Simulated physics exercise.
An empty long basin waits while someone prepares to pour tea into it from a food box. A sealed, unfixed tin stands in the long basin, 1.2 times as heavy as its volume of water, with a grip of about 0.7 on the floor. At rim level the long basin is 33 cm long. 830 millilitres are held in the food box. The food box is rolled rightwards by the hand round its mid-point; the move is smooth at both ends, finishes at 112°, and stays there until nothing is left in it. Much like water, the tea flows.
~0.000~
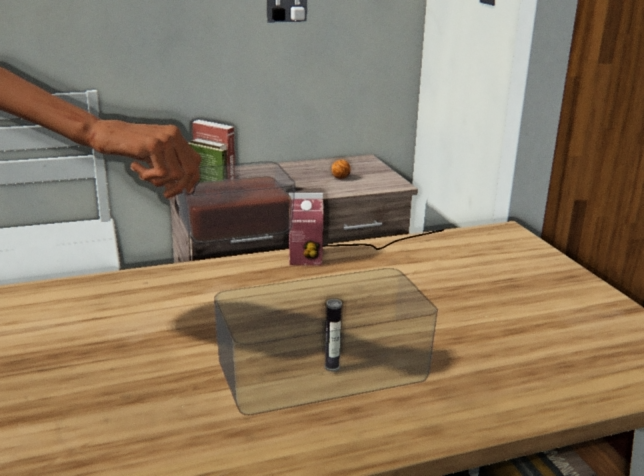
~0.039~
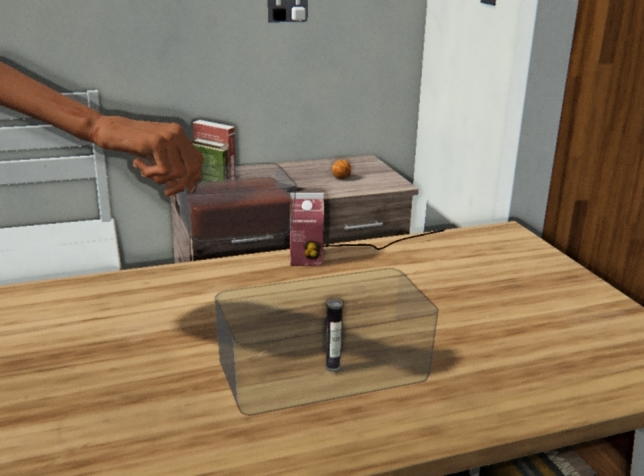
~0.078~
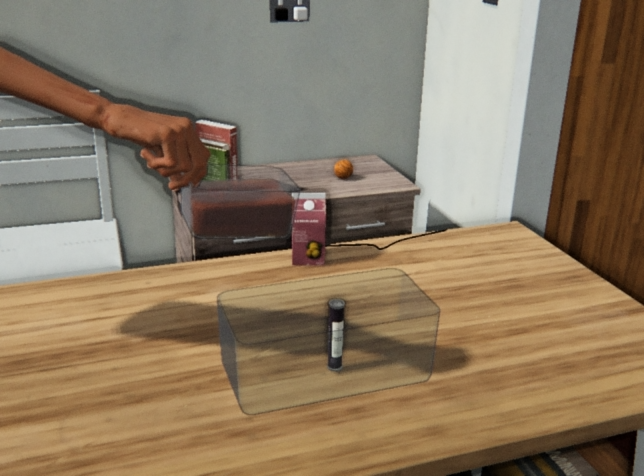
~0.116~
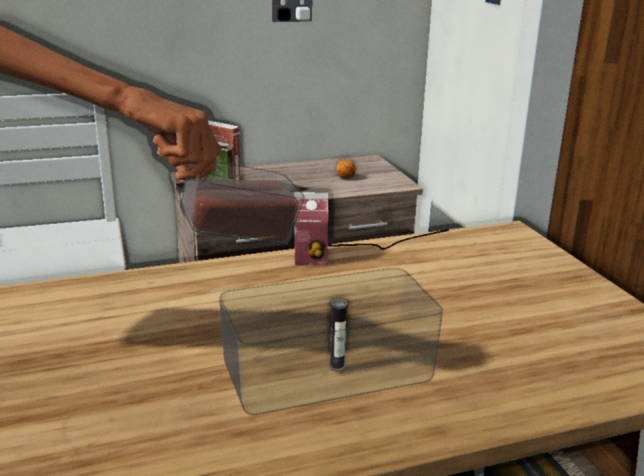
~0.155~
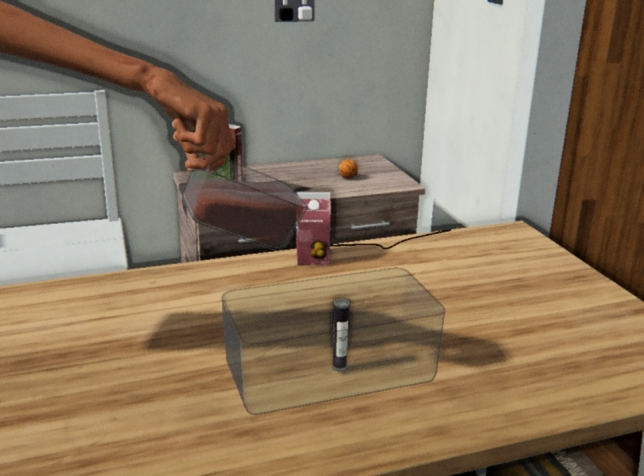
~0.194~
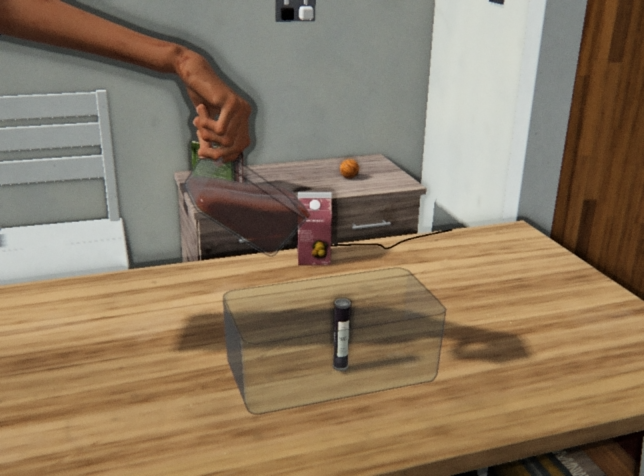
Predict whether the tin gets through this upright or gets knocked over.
It's going to be knocked down.
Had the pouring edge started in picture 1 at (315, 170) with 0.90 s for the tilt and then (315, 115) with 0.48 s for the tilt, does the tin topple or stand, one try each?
The tin stays vertical the first time and stays vertical the second time.
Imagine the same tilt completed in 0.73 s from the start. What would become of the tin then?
In that case the tin overturns.
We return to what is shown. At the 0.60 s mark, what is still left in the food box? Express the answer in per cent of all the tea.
About 2 percent.
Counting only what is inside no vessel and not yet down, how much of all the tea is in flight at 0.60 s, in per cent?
Roughly 6 %.
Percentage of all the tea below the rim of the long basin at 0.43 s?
Near 28 in a hundred.
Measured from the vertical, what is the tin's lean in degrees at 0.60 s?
About 30 degrees.
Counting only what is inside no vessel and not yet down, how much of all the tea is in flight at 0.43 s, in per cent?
Roughly 60 %.
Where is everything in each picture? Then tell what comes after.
It leans 0°; its right rim is at (286, 174); the tea meets the walls at (183, 196) and (283, 186); the long basin's rim runs from (224, 319) to (418, 290); the tin's top is at (334, 306), in the first picture.
It leans 2°; its right rim is at (287, 176); the tea meets the walls at (184, 195) and (284, 187), in the second picture.
It leans 7°; its right rim is at (291, 180); the tea meets the walls at (187, 193) and (287, 188), in the third picture.
It leans 15°; its right rim is at (295, 187); the tea meets the walls at (190, 191) and (291, 190), in the fourth picture.
It leans 26°; its right rim is at (298, 197); the tea meets the walls at (191, 190) and (296, 192), in the fifth picture.
It leans 39°; its right rim is at (297, 209); the tea meets the walls at (193, 186) and (286, 196); 4 per cent is over the edge, in the sixth picture.
By 0.43 s the tilt is 109° and 12 per cent is still to pour; the tin stands where it began.
By 0.60 s the tilt is 112° and 2 per cent is still to pour; the tin leans 30°.
By 0.78 s the tilt is 112° and 0 per cent is still to pour; the tin lies on its side.
By 0.98 s the tilt is 112° and 0 per cent is still to pour; the tin lies on its side.
At rest the tin lies on its side.
